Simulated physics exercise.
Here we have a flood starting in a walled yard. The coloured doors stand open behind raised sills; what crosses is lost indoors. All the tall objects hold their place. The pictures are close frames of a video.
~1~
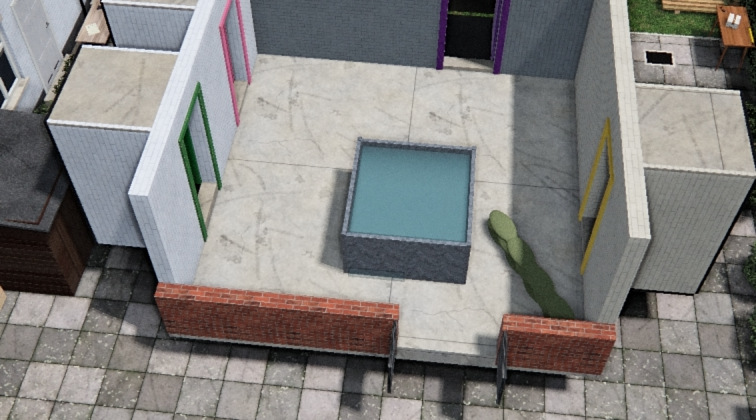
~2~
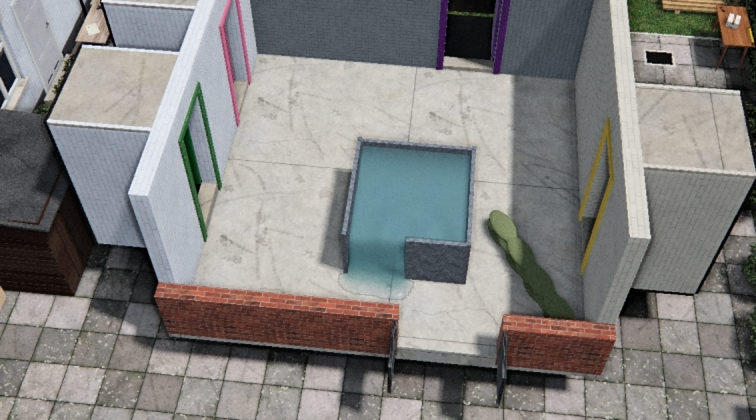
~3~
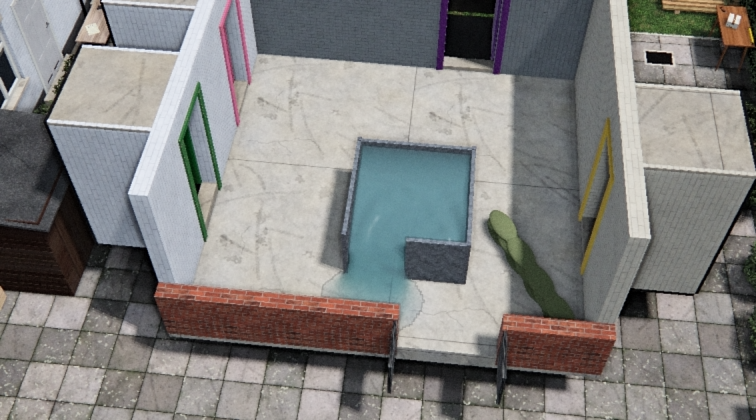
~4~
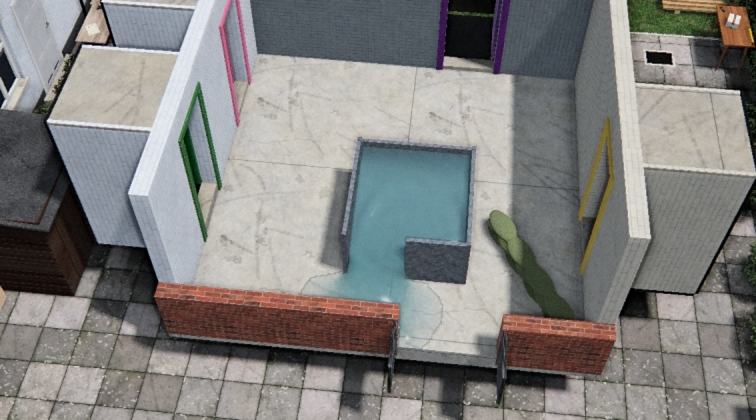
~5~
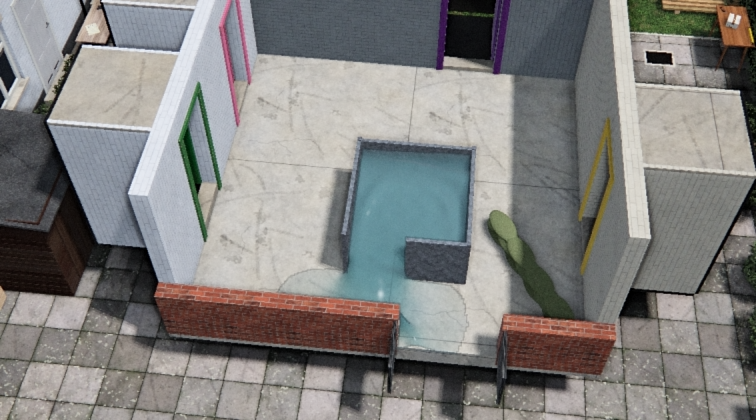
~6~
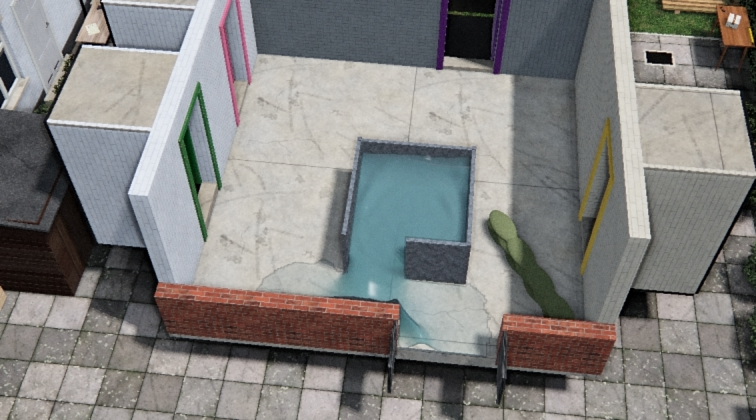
In this clip, an open tank stands in a walled yard with coloured doorways, then a gap appears in its near wall at the left and water pours out, spreading across the pale floor toward the low brick wall.
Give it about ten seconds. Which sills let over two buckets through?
One by one: The yellow door holds within the limit; the purple door holds within the limit; the pink door holds within the limit; the green door holds within the limit.
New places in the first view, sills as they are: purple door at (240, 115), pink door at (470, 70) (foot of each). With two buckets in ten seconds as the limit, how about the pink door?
Pink takes less.
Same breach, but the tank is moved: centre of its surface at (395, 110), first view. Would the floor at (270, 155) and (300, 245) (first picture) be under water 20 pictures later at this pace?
In turn: Awash, wet.
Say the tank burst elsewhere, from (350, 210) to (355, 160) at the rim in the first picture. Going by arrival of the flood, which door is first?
The one in green.
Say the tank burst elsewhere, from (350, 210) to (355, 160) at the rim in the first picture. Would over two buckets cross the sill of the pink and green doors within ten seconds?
One by one: Pink keeps below it, green passes that mark.
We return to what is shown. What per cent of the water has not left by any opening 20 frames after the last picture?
Near 88 in a hundred.
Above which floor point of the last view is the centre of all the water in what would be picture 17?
At about (367, 253).
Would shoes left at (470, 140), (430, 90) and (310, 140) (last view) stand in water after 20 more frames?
In that order: Clear, clear, wet.
A moment on, water covers 20 % of the floor; the yellow door not reached, the purple door not reached, the pink door not reached, the green door wet at the sill, nothing in.
Next, water covers 30 % of the floor; the yellow door not reached, the purple door not reached, the pink door wet at the sill, nothing in, the green door wet at the sill, nothing in.
Then, water covers 60 % of the floor; the yellow door wet at the sill, nothing in, the purple door not reached, the pink door wet at the sill, nothing in, the green door wet at the sill, nothing in.
Later, water covers 90 % of the floor; the yellow door wet at the sill, nothing in, the purple door wet at the sill, nothing in, the pink door wet at the sill, nothing in, the green door wet at the sill, nothing in.
In the end, water covers 95 % of the floor; the yellow door wet at the sill, nothing in, the purple door wet at the sill, nothing in, the pink door wet at the sill, nothing in, the green door wet at the sill, nothing in.
